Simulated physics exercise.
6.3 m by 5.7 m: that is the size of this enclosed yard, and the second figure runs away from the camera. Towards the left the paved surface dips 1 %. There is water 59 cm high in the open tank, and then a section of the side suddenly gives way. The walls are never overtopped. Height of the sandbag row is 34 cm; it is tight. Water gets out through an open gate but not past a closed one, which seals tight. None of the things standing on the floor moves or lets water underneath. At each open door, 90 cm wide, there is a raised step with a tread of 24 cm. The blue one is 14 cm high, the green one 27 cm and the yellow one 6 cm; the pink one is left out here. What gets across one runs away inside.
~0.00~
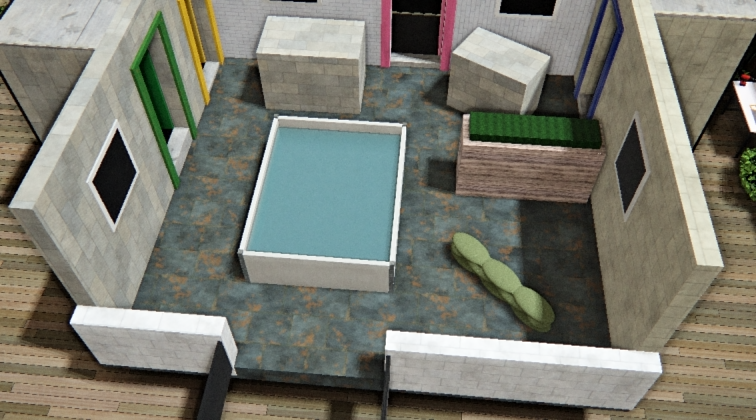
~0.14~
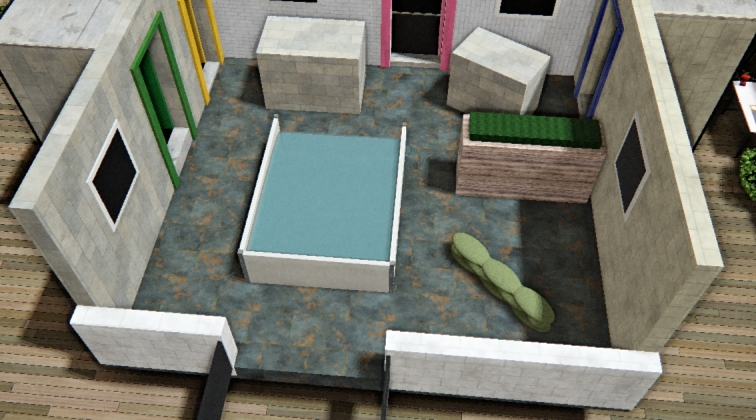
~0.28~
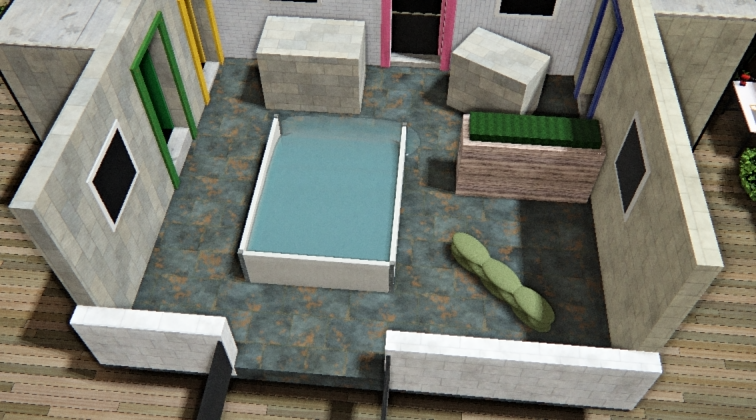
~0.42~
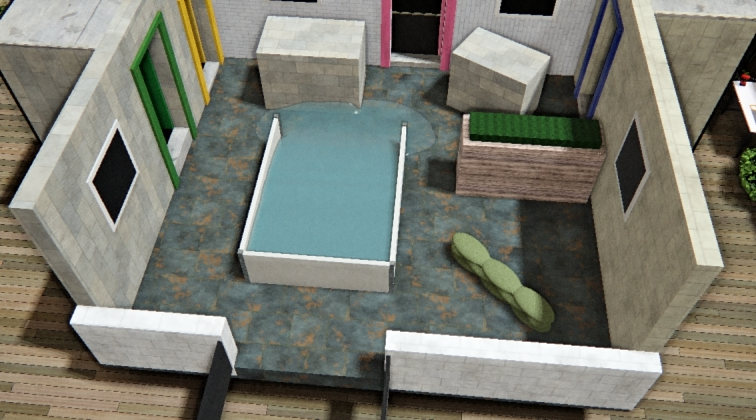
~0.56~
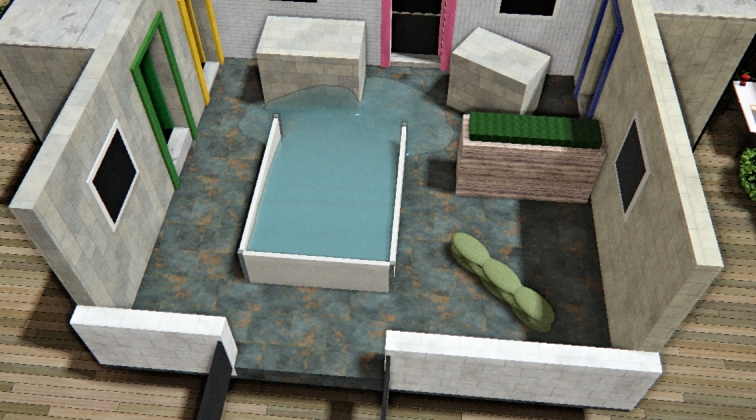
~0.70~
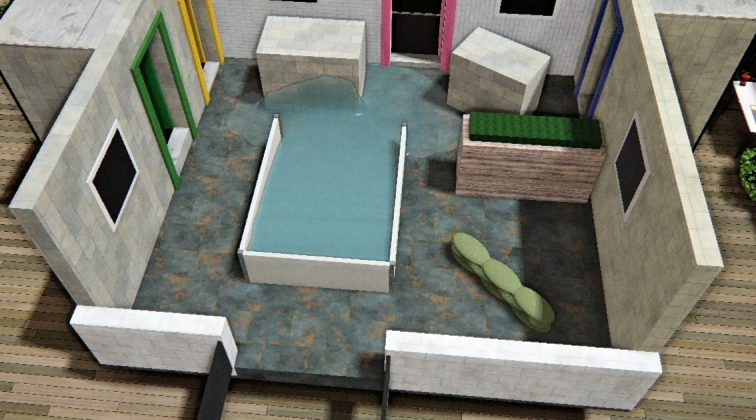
In a walled yard with coloured door surrounds, an open tank of water stands whole and still; then its far side disappears, and water pours out through the gap, spreading across the paving around the pale block behind it.
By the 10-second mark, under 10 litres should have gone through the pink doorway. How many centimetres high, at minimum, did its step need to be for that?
It needed to be about 30 cm high.
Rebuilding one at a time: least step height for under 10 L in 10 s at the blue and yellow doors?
About 12.0 cm at blue and about 18 cm at yellow.
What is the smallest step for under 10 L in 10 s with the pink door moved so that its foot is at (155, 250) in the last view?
Something near 8.5 cm.
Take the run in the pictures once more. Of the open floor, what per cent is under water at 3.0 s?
Approximately 55 % of it.
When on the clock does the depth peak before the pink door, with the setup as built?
The level tops out near 2.4 seconds.
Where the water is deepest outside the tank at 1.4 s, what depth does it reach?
44 cm.
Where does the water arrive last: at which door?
The answer is the blue door.
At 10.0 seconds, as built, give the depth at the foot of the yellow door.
Some 11.5 centimetres.
After 1.4 s water covers 25 % of the floor, deepest (44 cm) near (331, 116); 27 cm at the pink door, 36 litres in over its 11 cm step.
After 3.0 s water covers 55 % of the floor, deepest (30 cm) near (452, 73); 26 cm at the pink door, 194 litres in over its 11 cm step.
After 10.0 s water covers 90 % of the floor, deepest (13 cm) near (222, 61); 9 cm at the pink door, 277 litres in over its 11 cm step.
At the pink door as built, the water arrived by 0.8 s and peaked near 29 cm at 2.4 s.
Run again over the same 10 s with other heights there, 23 litres in over 27 cm, 1 litre over 36 cm. The limit of 10 litres is kept from about 30 cm up.
